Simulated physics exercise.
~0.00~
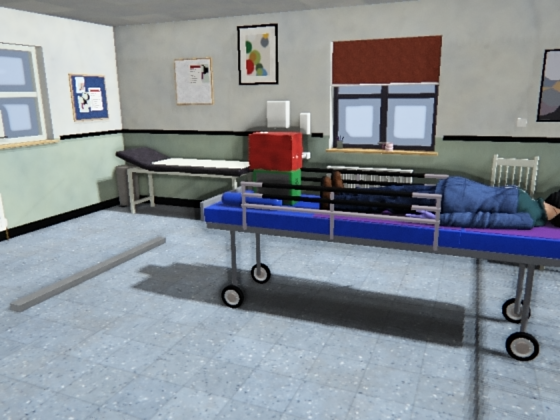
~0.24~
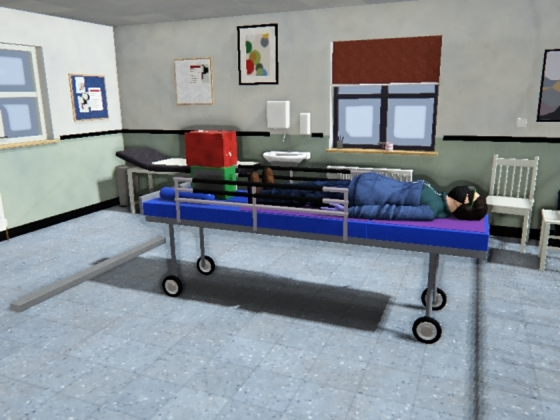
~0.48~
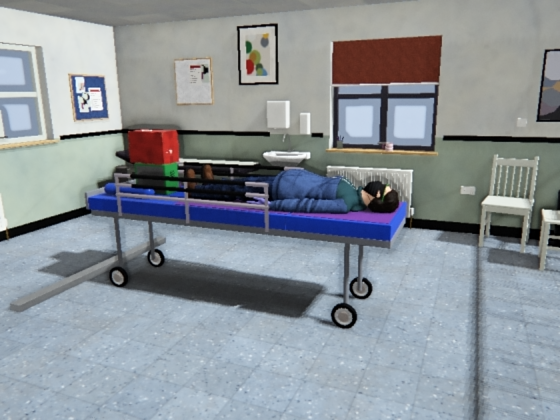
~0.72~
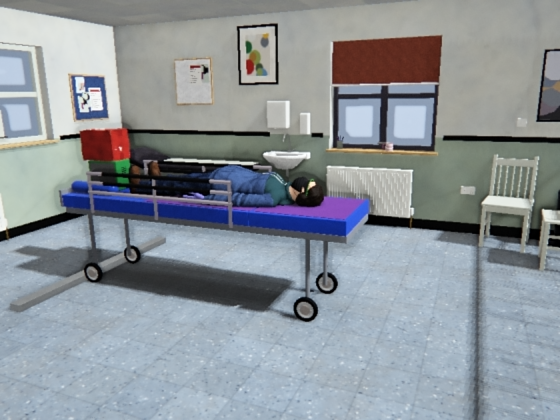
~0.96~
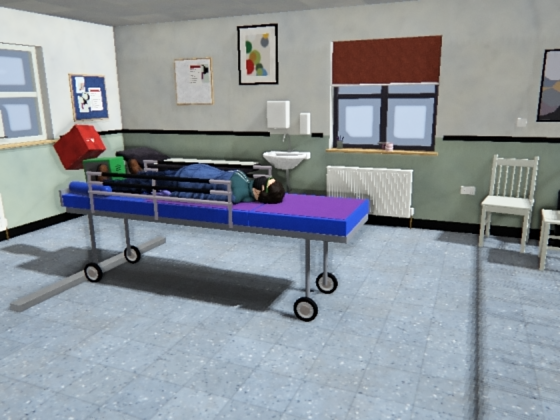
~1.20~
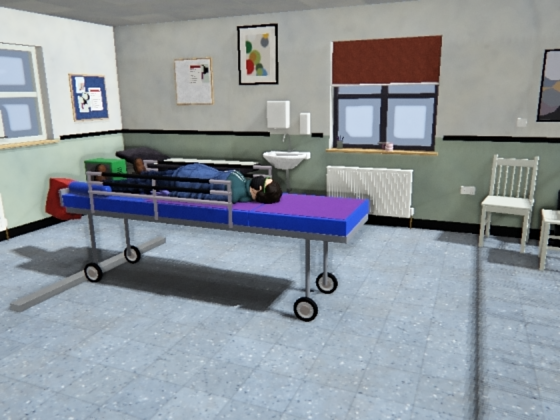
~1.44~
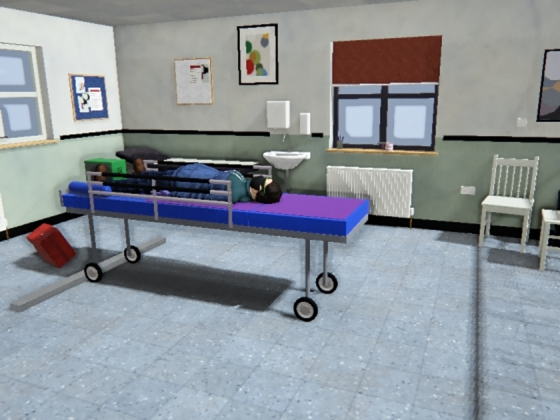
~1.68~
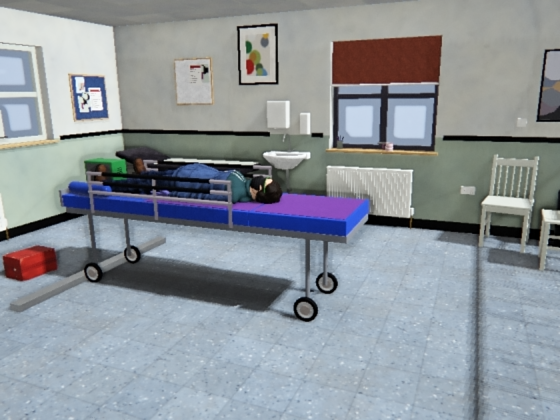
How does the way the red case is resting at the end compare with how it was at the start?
At the start the red case is upright on the trolley, stacked by the person's feet. By the end it is lying on its side on the floor at the left.
